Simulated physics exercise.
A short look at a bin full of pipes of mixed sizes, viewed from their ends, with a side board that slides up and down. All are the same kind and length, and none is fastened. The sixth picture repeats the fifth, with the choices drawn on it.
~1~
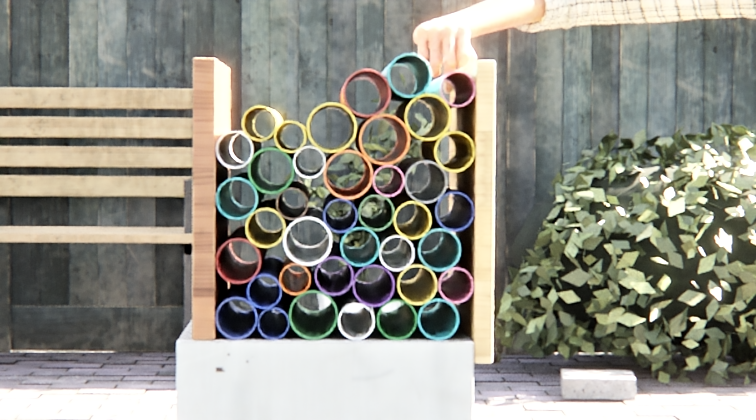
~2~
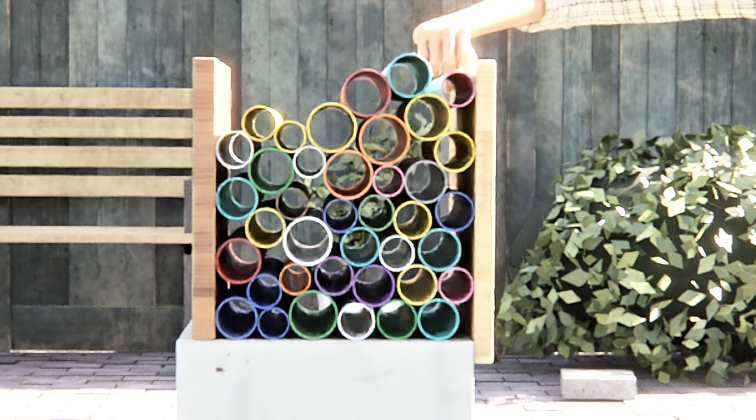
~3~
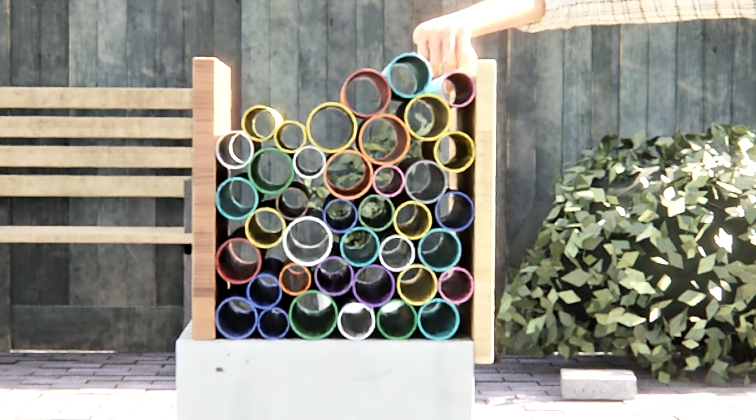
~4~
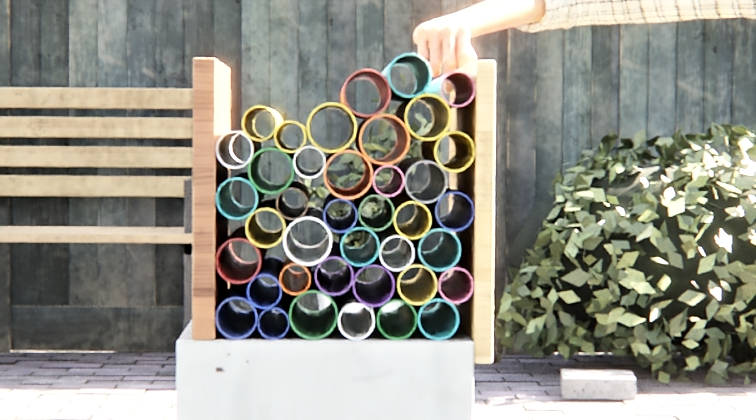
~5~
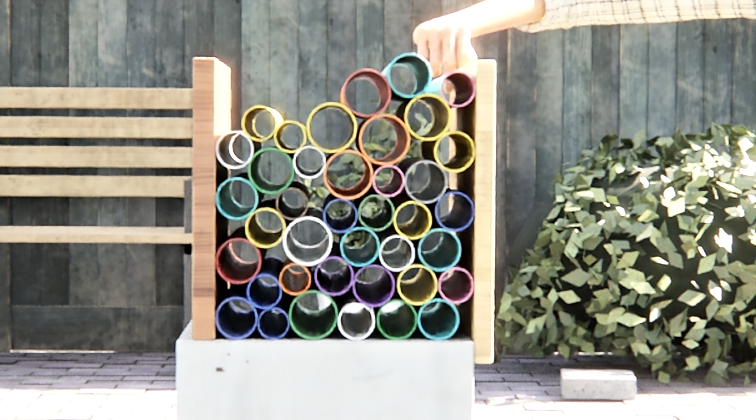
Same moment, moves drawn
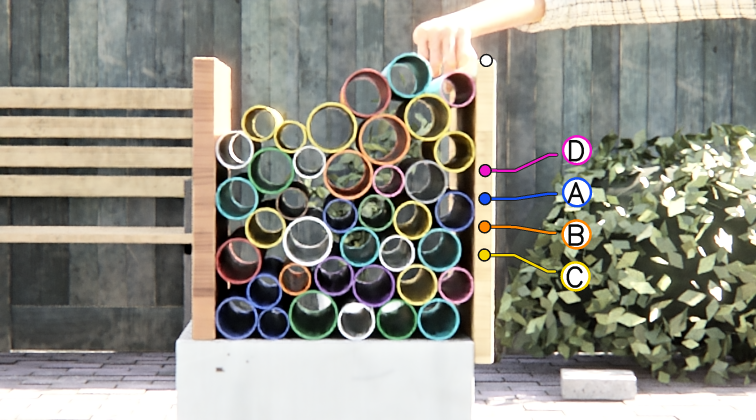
A hand rests still on the upper right of a bin stacked with colourful pipes.
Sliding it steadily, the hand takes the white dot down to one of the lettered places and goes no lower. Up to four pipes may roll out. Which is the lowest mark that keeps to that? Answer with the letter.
No lower than B.
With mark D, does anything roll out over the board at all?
At D: Yes.
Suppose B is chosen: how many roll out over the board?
At B the number is four.
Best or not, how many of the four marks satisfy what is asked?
Three of them.
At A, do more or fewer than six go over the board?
It loses fewer than six.
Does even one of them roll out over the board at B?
Yes, at B.
On the marked copy, A at (485, 199); B at (485, 227); C at (485, 255); D at (486, 171); the white dot at (487, 61).
Following B. Soon after the start, top of the board (475, 135).
Later, top of the board (475, 218).
In the end, top of the board (475, 227), four out over the board.
As for the rest, A four out over the board; C more than four out over the board; D one out over the board.
